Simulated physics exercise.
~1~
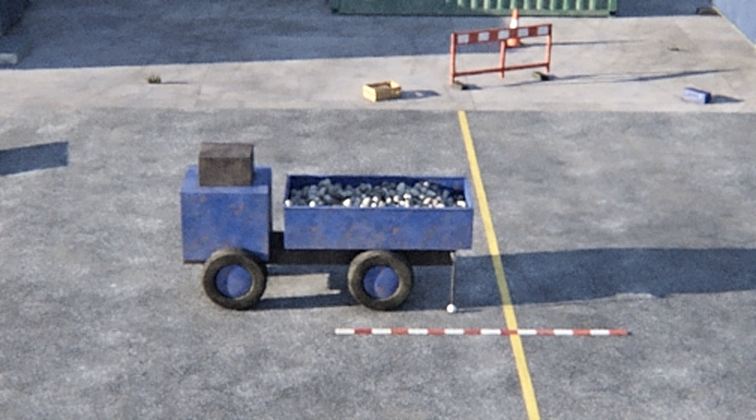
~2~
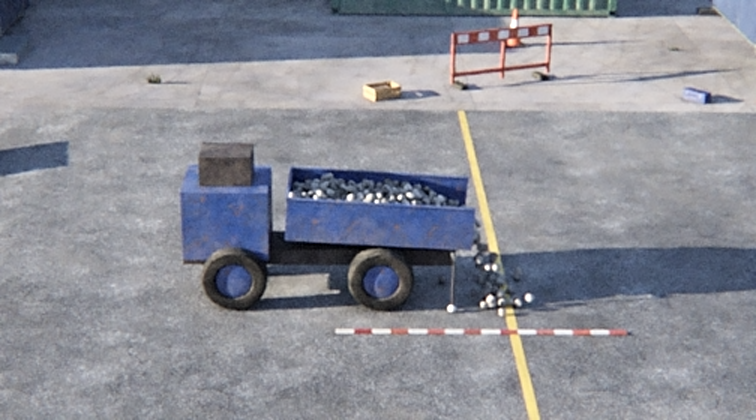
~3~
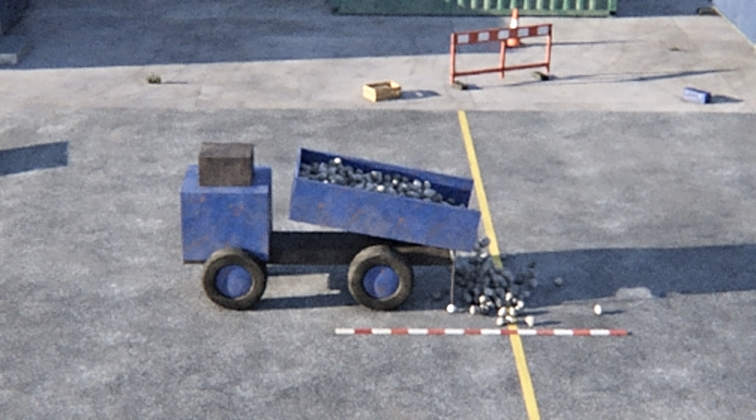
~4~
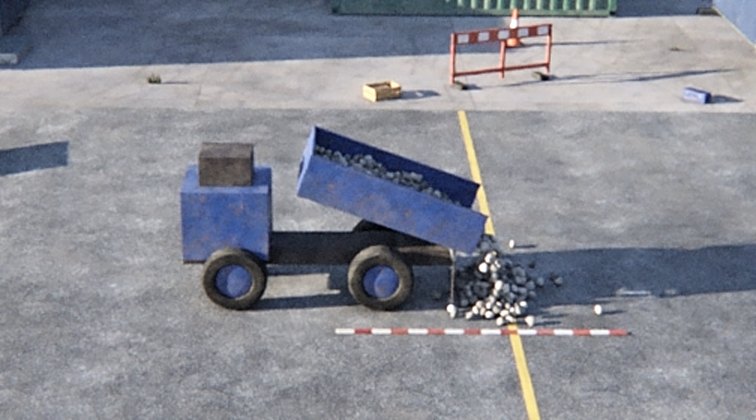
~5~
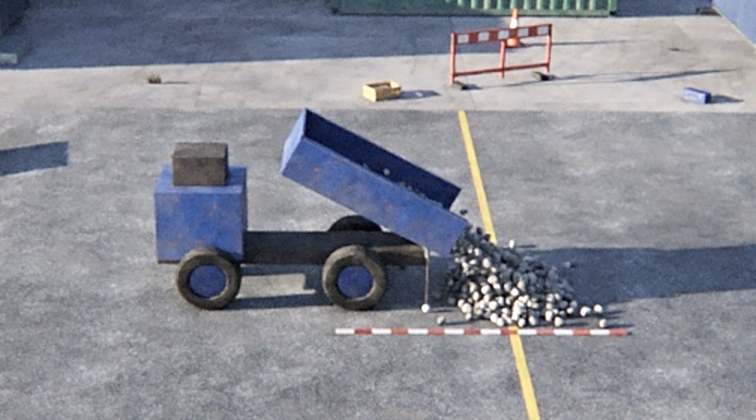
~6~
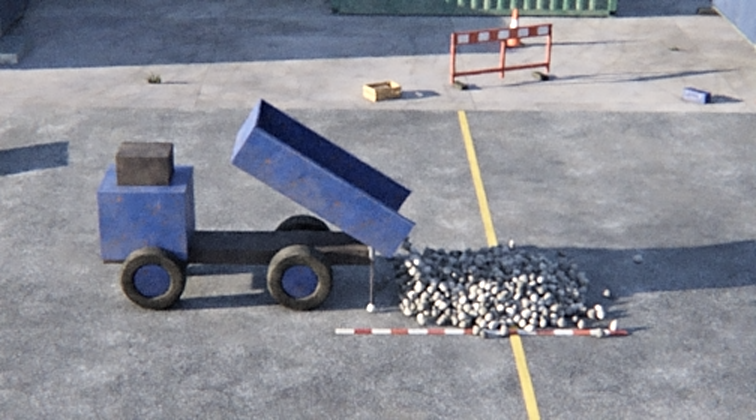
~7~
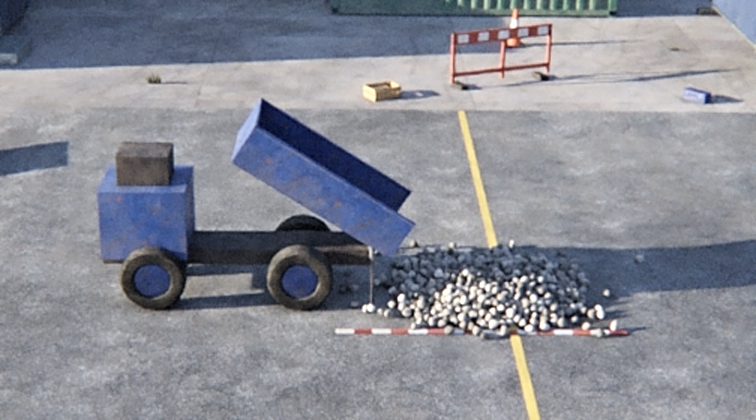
Blue dump truck tilting its bed and pouring pale stones across a yellow line, edging left and stopping beside the heap.
